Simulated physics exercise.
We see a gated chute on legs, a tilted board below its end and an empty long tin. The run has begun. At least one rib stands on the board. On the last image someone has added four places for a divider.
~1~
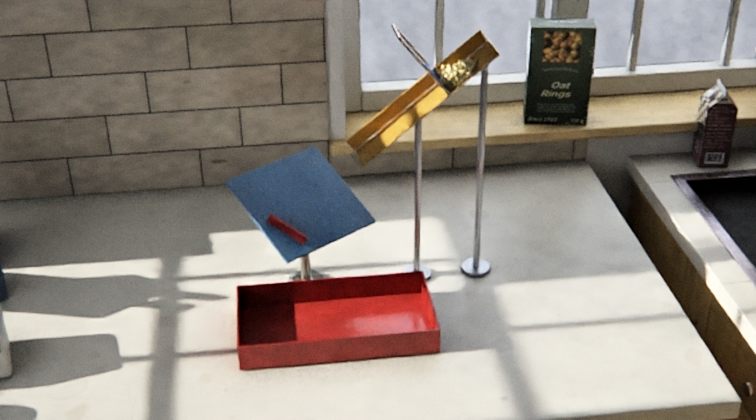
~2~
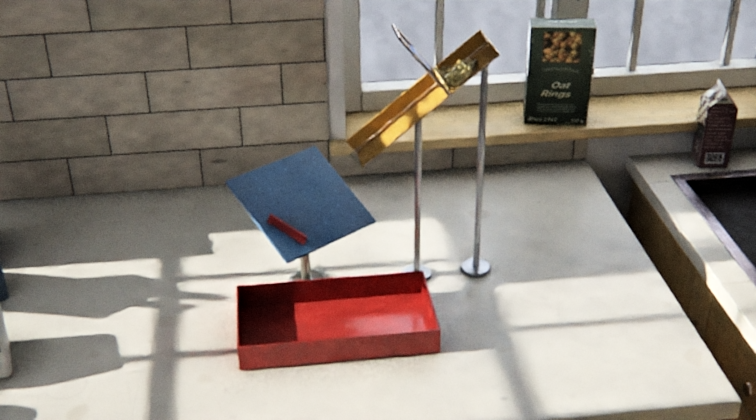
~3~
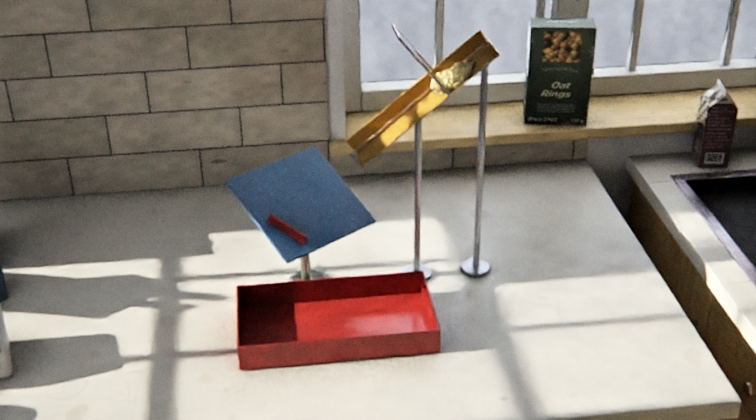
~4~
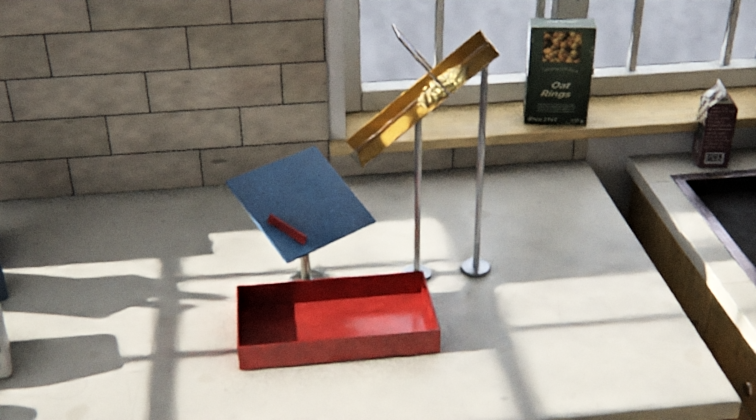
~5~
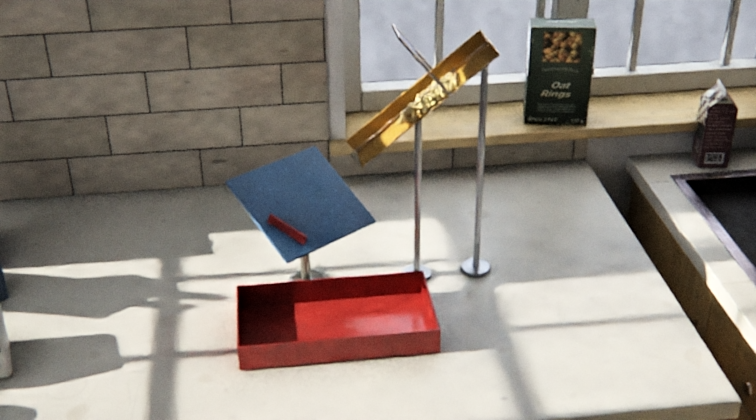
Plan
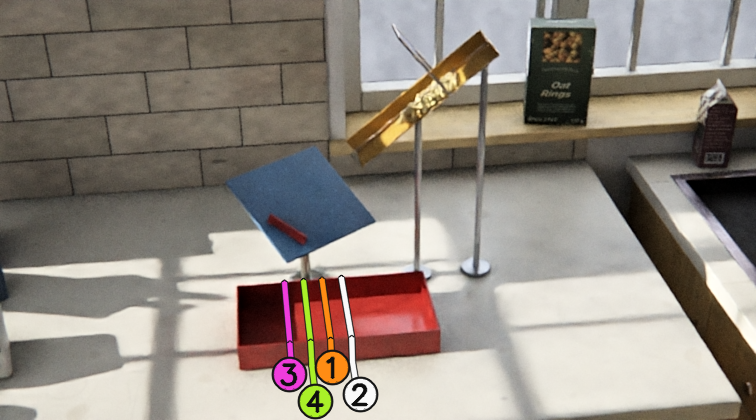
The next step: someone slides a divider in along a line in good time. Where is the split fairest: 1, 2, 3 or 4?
I would pick line 2.
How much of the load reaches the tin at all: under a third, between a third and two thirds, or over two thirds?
Over two thirds.
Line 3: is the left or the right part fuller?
More lands on the right.
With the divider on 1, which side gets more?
The right side.
On the marked copy, line 1 crosses the front rim at (330, 339); line 2 crosses the front rim at (351, 337); line 3 crosses the front rim at (289, 342); line 4 crosses the front rim at (310, 341).
With 1, of what is caught, a small share on the left of the divider, the bulk on the right.
With 2, of what is caught, close to half on the left of the divider, close to half on the right.
With 3, of what is caught, a small share on the left of the divider, all but a few on the right.
With 4, of what is caught, a small share on the left of the divider, all but a few on the right.
